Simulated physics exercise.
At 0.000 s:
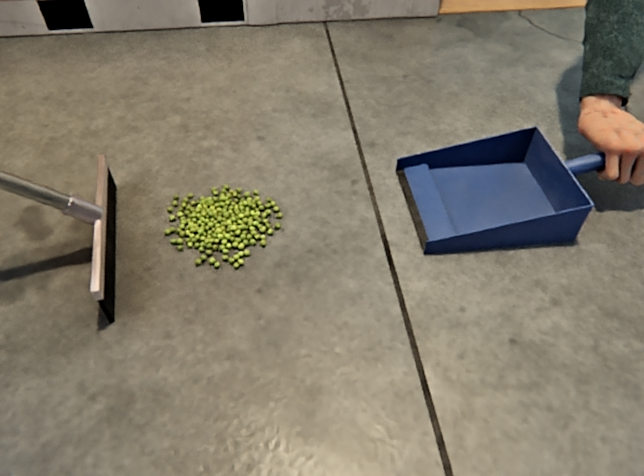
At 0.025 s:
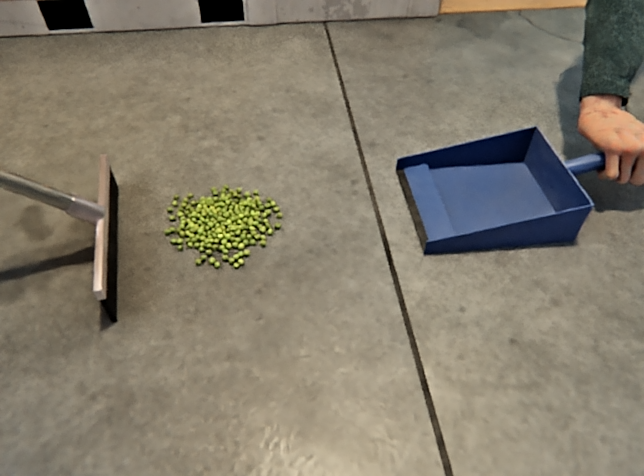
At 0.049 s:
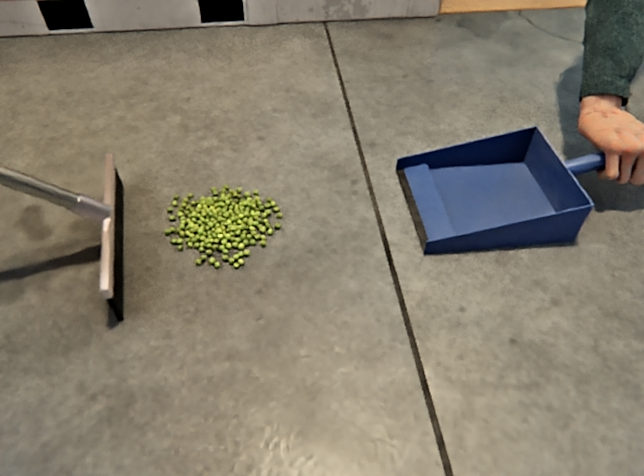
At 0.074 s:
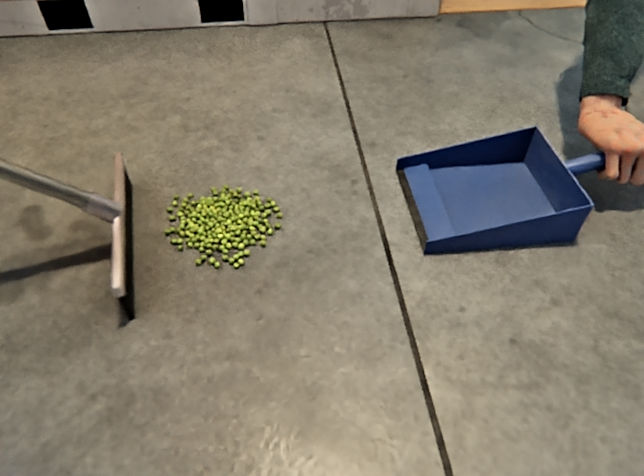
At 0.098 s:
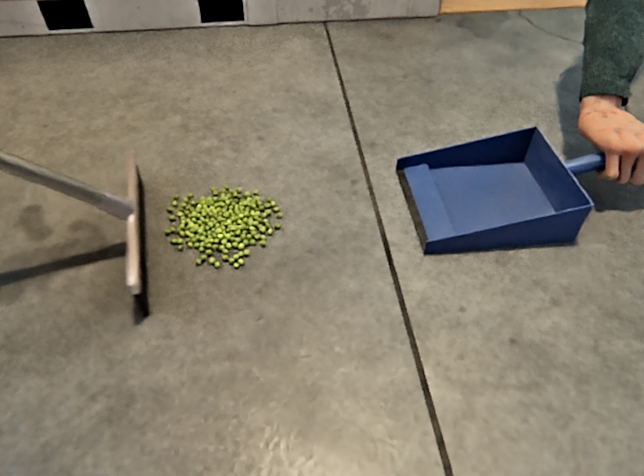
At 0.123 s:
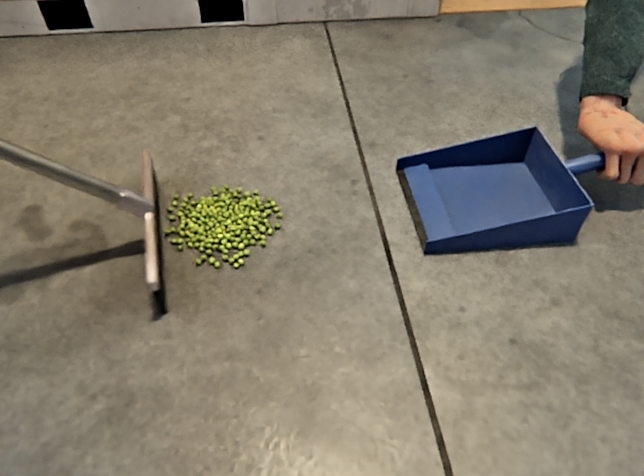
A squeegee-like blade on a metal handle starts at the left of a grey floor, barely moving at first, then slides steadily rightward until it is right beside a loose pile of green peas. The peas stay undisturbed, while a hand on the right holds a blue dustpan still.
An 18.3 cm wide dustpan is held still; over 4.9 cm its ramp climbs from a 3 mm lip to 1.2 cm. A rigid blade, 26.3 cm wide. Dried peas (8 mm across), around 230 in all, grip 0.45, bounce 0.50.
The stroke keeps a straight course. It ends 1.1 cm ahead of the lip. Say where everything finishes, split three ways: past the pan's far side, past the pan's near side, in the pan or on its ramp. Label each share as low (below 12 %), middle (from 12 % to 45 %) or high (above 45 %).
Far side - middle; near side - low; pan - middle.
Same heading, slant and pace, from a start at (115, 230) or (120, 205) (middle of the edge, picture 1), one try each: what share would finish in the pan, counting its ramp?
Some 35 and 30 per cent.
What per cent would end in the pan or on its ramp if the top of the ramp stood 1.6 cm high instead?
With that ramp, near 25 per cent.
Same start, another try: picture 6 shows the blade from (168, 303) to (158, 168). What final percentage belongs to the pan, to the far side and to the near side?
You'd see pan at 15, far at 30 and near at 20.
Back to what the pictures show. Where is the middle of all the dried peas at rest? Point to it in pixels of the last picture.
After settling, the middle sits near (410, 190).
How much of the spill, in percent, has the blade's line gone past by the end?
Close to 0 percent.
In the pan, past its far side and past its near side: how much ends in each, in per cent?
The far side ends with 25 per cent, the near side with 10 per cent and the pan with 25 per cent.
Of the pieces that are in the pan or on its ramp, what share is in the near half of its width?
Roughly 40 per cent.
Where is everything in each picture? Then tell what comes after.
Blade from (98, 295) to (104, 162), moved 0.0 cm, 0 of the pieces shifted so far; middle of the pieces at (225, 220); pan at (491, 202), in the first frame.
Blade from (101, 294) to (106, 162), moved 0.3 cm, 0 of the pieces shifted so far; middle of the pieces at (225, 220), in the second frame.
Blade from (107, 293) to (111, 161), moved 1.0 cm, 0 of the pieces shifted so far; middle of the pieces at (225, 220), in the third frame.
Blade from (119, 291) to (120, 160), moved 2.4 cm, 0 of the pieces shifted so far; middle of the pieces at (225, 220), in the fourth frame.
Blade from (135, 289) to (132, 159), moved 4.2 cm, 0 of the pieces shifted so far; middle of the pieces at (225, 220), in the fifth frame.
Blade from (154, 286) to (147, 157), moved 6.3 cm, 0 of the pieces shifted so far; middle of the pieces at (225, 220); pan at (491, 202). Its pace works out near 0.87 m/s, heading 5 degrees away from the viewer's side, in the sixth frame.
Then, at 0.32 s, middle of the blade 20 cm from the lip; 0 % over the lip, far side 10 %, near side 5 %.
Then, at 0.45 s, middle of the blade 9 cm from the lip; 0 % over the lip, far side 20 %, near side 5 %.
After 0.72 s, middle of the blade 3 cm from the lip; 30 % over the lip, far side 25 %, near side 10 %.
In the end, at 1.8 s, far side 25 %, near side 10 %, pan 25 %, in front of the lip or behind the blade 40 %.
